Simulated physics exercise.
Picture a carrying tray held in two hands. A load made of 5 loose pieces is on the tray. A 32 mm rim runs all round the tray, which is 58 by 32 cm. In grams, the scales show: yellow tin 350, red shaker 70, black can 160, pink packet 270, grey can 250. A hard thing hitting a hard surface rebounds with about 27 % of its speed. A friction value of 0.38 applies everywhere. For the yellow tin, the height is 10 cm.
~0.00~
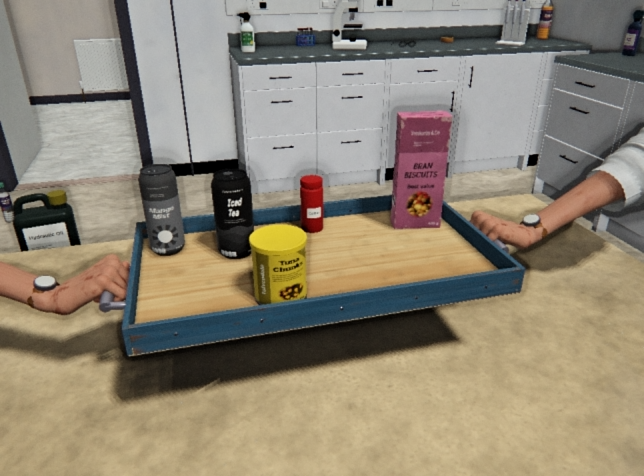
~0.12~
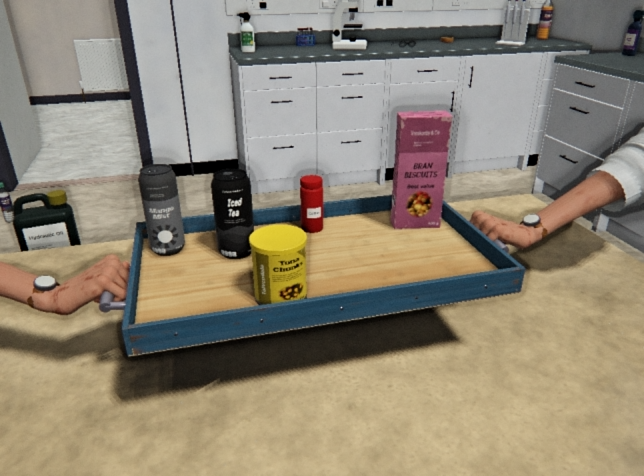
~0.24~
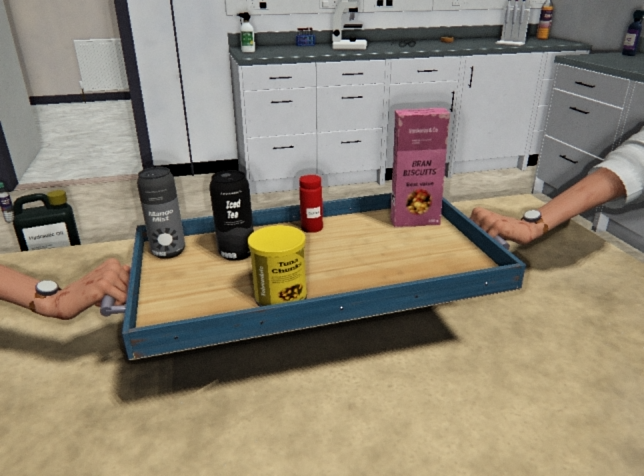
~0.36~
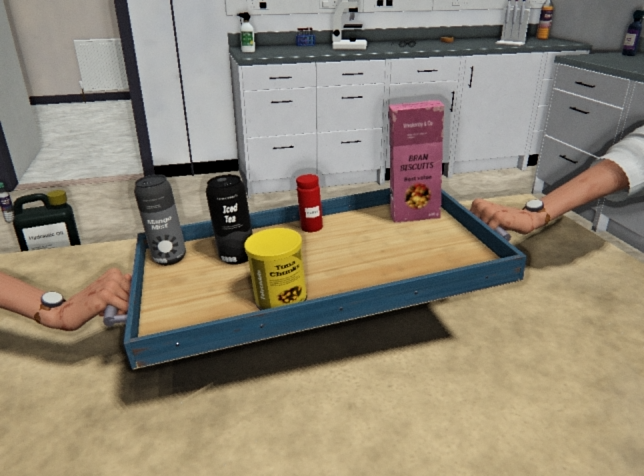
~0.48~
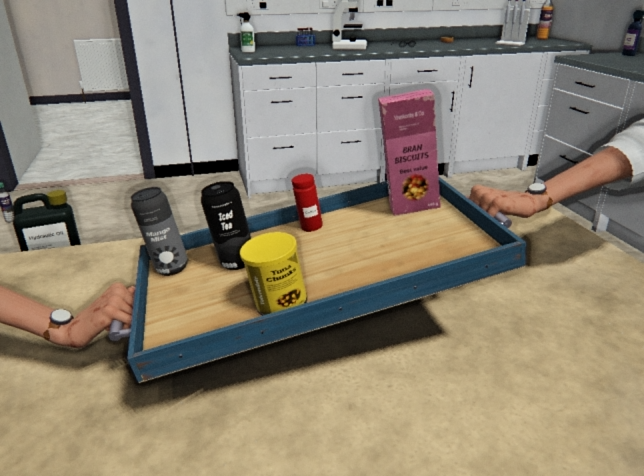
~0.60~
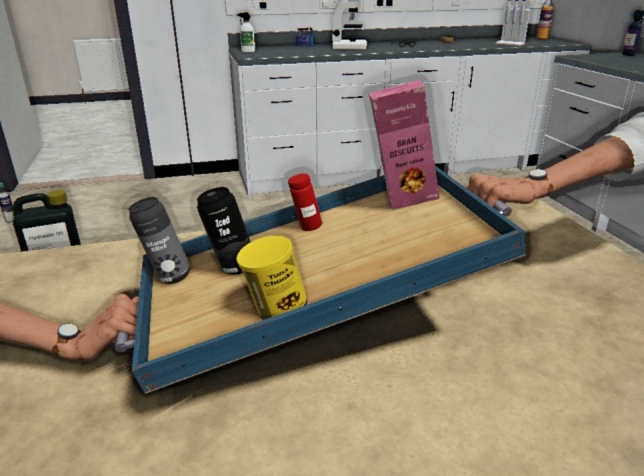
A blue-rimmed wooden tray, gripped by a hand at each end, is seen from the front and slightly above in a room with pale cabinets. On it stand a grey can and a black can at left, a yellow tin in front, a red shaker near the middle and a pink packet at right. The tray starts level, then the hands tilt it steadily left edge down, the items leaning with it.
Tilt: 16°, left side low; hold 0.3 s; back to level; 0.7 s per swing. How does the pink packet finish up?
The pink packet remains on its base.
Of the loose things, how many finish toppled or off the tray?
That makes 0.
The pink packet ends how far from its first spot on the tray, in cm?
Net distance near 0 cm.
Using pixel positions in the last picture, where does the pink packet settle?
It finishes at roughly (420, 172).
After 1.30 s, tray tilted 13°, left edge down.
After 1.50 s, tray tilted 6°, left edge down.
At rest (2.3 s), all 5 in place, give or take 5 cm. Seen from the same camera at the end, pink packet near (419, 172).
